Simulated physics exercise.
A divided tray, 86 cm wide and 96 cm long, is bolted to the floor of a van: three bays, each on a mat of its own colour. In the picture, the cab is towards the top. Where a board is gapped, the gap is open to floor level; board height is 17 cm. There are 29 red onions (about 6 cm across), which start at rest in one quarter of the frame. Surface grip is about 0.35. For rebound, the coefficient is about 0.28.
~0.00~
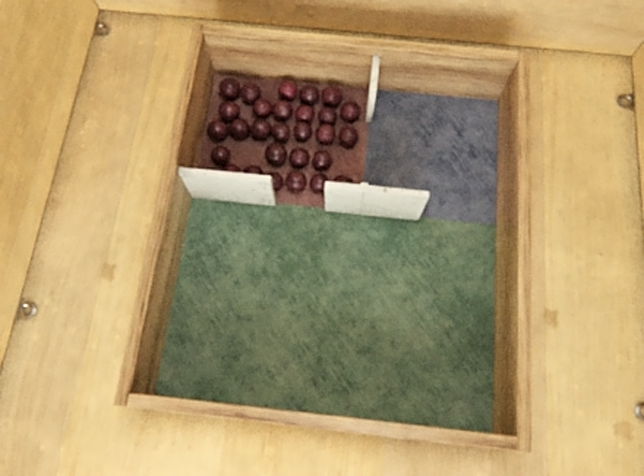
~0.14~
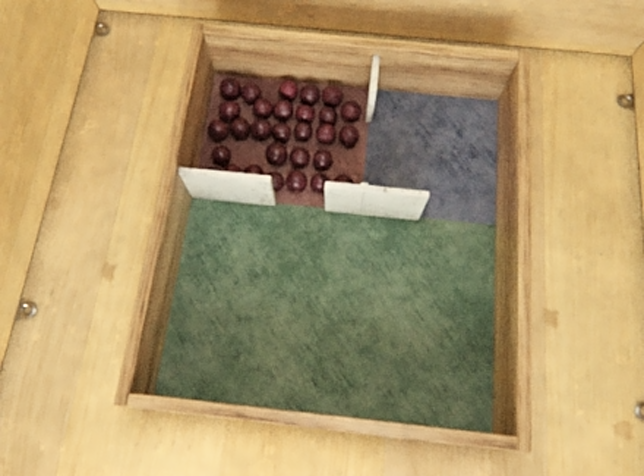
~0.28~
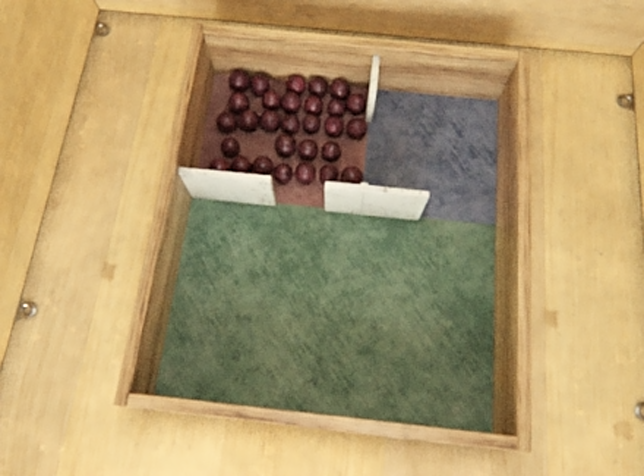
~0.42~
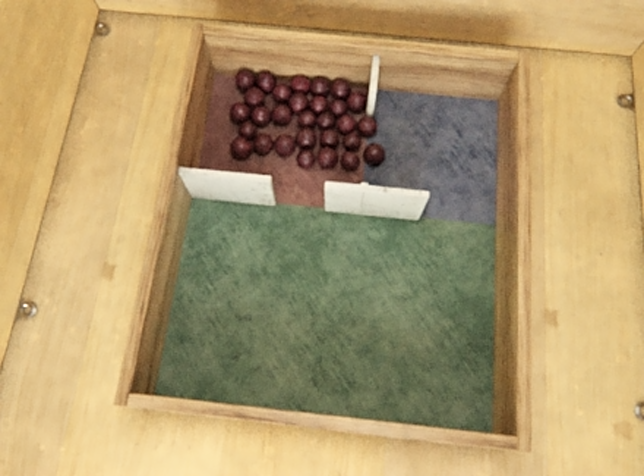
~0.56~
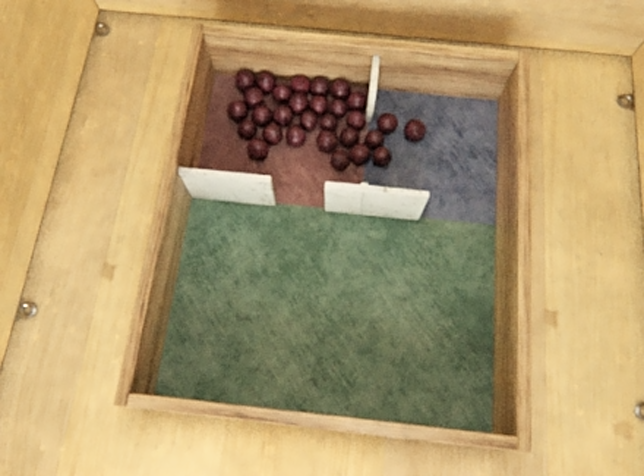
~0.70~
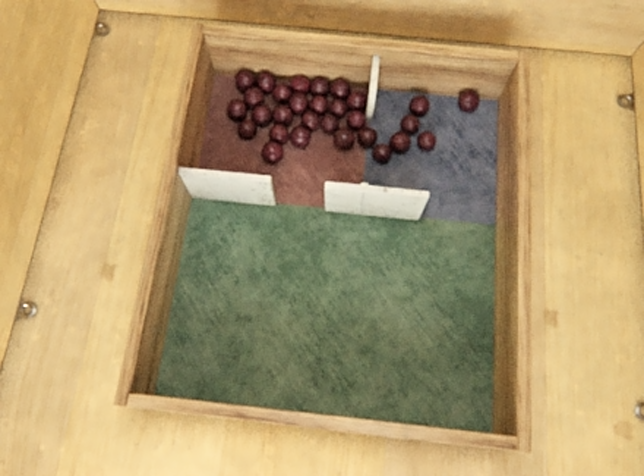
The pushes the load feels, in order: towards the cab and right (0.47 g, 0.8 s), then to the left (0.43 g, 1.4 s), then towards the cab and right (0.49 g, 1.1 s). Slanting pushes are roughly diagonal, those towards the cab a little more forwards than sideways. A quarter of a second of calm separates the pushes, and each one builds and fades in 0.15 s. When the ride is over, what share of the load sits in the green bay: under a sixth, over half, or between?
Under a sixth.
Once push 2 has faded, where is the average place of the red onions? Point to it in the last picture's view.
I'd put the average somewhere around (275, 120) in the last picture.
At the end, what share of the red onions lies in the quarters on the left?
Some 60 %.
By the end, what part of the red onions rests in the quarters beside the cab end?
Some 100 %.
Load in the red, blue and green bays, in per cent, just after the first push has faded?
Per cent by bay - red: 70, blue: 30, green: 0.
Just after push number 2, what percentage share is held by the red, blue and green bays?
At that point the shares are red 80, blue 20 and green 0 per cent.
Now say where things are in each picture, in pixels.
Middle of the blue mat (433, 153); middle of the green mat (332, 309); middle of the red mat (284, 139); 29 in the red bay, in the first frame.
In the second frame, 29 in the red bay.
In the third frame, 29 in the red bay; the onion farthest behind, in the direction of the first push, is at (220, 169).
In the fourth frame, 28 in the red bay and 1 in the blue bay; the onion farthest behind, in the direction of the first push, is at (241, 148).
In the fifth frame, 25 in the red bay and 4 in the blue bay; the onion farthest behind, in the direction of the first push, is at (258, 149).
In the sixth frame, 23 in the red bay and 6 in the blue bay; the onion farthest behind, in the direction of the first push, is at (273, 153).
After push 1 (1.04 s), 21 in the red bay and 8 in the blue bay.
After push 2 (2.69 s), 24 in the red bay and 5 in the blue bay.
After push 3 (4.04 s), 18 in the red bay and 11 in the blue bay.
Outcome (at 4.64 s), 18 in the red bay and 11 in the blue bay. Asked share, 0 of 29, 0 per cent.
